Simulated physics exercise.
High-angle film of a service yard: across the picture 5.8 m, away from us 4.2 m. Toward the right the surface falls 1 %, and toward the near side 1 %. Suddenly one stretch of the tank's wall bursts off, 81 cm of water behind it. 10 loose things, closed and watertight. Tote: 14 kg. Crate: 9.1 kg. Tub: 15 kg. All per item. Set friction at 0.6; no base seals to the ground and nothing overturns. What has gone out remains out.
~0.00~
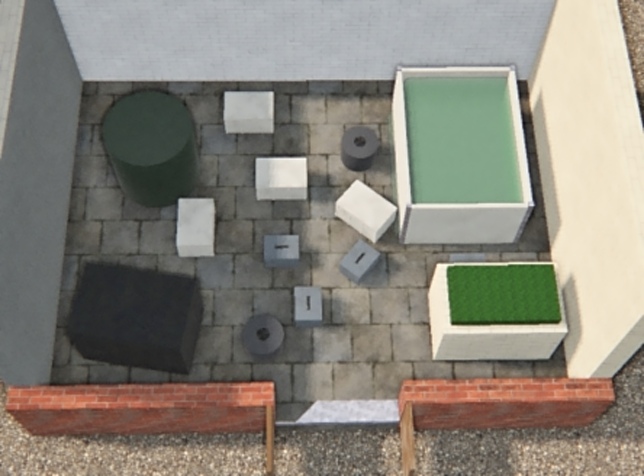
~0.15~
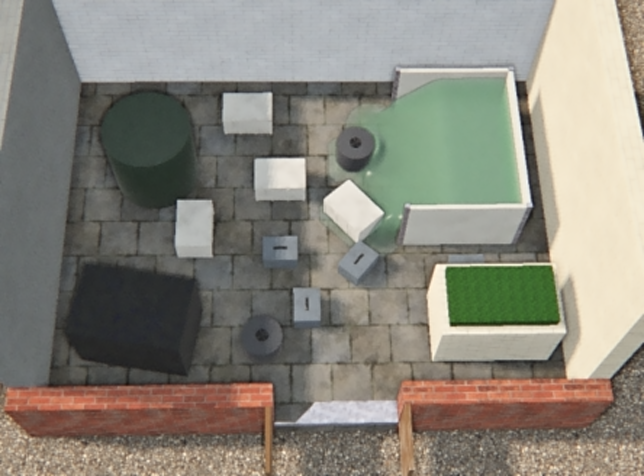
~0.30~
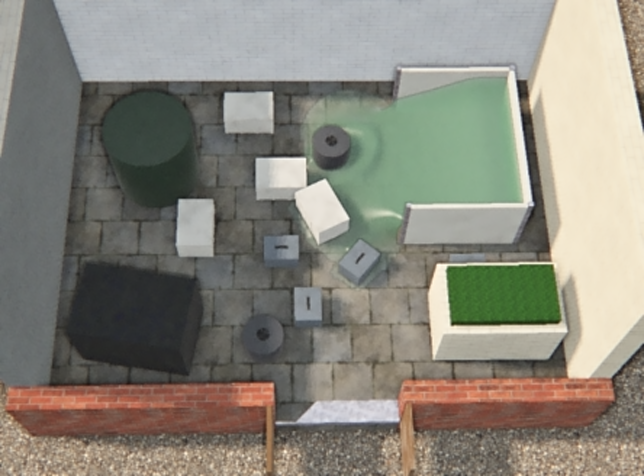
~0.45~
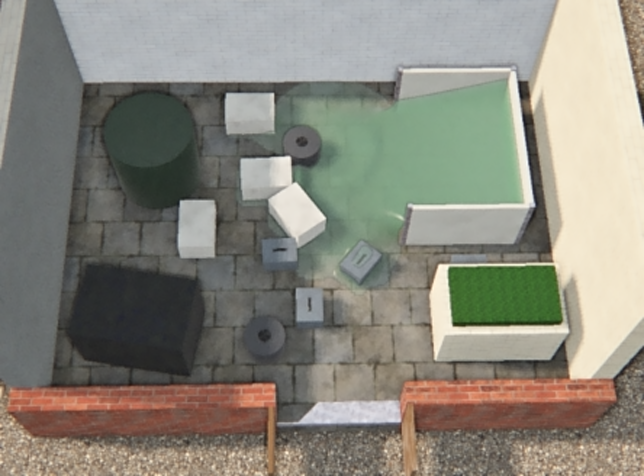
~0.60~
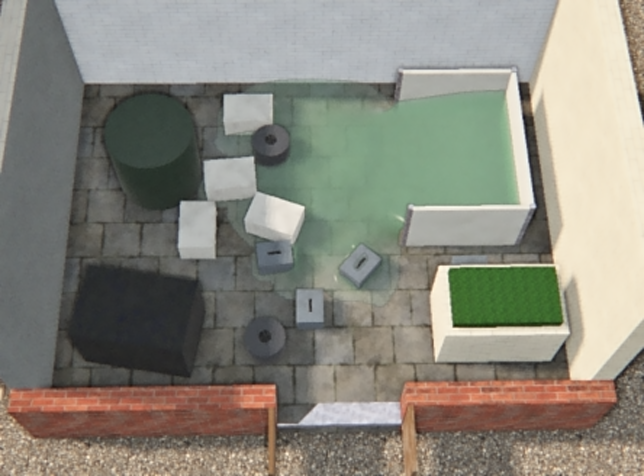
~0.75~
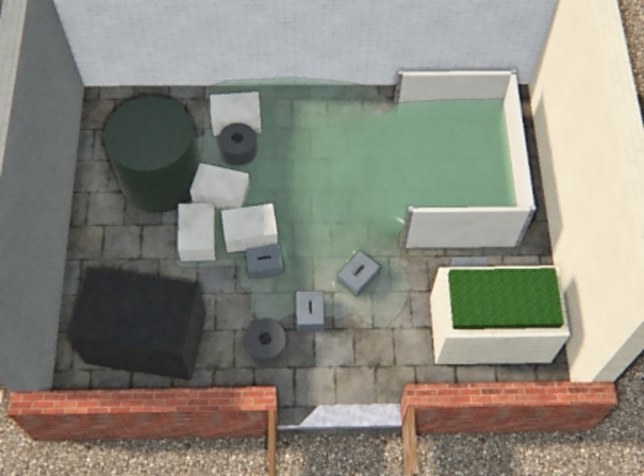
Green water bursting from a broken tank at right, spreading left across a paved yard and pushing a dark tub and white crates.
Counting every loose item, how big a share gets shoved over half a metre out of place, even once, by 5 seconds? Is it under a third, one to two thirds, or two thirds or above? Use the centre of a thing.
The way it's going, it will be the top band.
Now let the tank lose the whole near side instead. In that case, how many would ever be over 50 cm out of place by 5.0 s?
The answer would then be 4.
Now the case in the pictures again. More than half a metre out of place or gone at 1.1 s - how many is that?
By my reckoning, 6.
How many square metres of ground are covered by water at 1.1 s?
Wet: Near 12 m2.
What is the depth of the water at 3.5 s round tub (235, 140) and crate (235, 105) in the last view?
Depth approx. 17 cm / 17 cm.
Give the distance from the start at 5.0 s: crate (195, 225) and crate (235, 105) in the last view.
150 cm, then 150 cm.
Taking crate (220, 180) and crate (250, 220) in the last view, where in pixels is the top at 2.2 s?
About (183, 216) for the first and (167, 263) for the second.
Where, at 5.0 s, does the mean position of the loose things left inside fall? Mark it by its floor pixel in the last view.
Averaged position, last view: Near pixel (311, 290).
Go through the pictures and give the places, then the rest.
A tub at (360, 142) rests on the ground; a crate at (367, 205), on the bottom; water covers 2.3 m2; 0 of 10 have shifted, in the first picture.
A tub at (355, 143) rests on the ground, 4 cm from its start; a crate at (354, 206), on the bottom, 13 cm from its start; 3.2 m2 under water; 1 of 10 have shifted, in the second picture.
A tub at (331, 141), on the bottom, 34 cm from its start; a crate at (322, 206), on the bottom, 52 cm from its start; 4.5 m2 under water; 2 of 10 have shifted, in the third picture.
A tub at (302, 142) rests on the ground, 71 cm from its start; a crate at (297, 209) rests on the ground, 83 cm from its start; water covers 6.1 m2; 3 of 10 have shifted, in the fourth picture.
A tub at (271, 140), on the bottom, 109 cm from its start; a crate at (275, 213) rests on the ground, 110 cm from its start; water covers 7.7 m2; 4 of 10 have shifted, in the fifth picture.
A tub at (237, 138) rests on the ground, 150 cm from its start; a crate at (249, 222) floats, 140 cm from its start; water covers 9.1 m2; 6 of 10 have shifted, in the sixth picture.
After 1.1 s 6 of 10 are over 50 cm from their spots; 4 afloat.
After 2.2 s 6 of 10 are over 50 cm from their spots; 6 afloat.
After 3.5 s 6 of 10 are over 50 cm from their spots; 5 afloat.
After 5.0 s 8 of 10 are over 50 cm from their spots, and 9 have been at some point; 5 afloat.
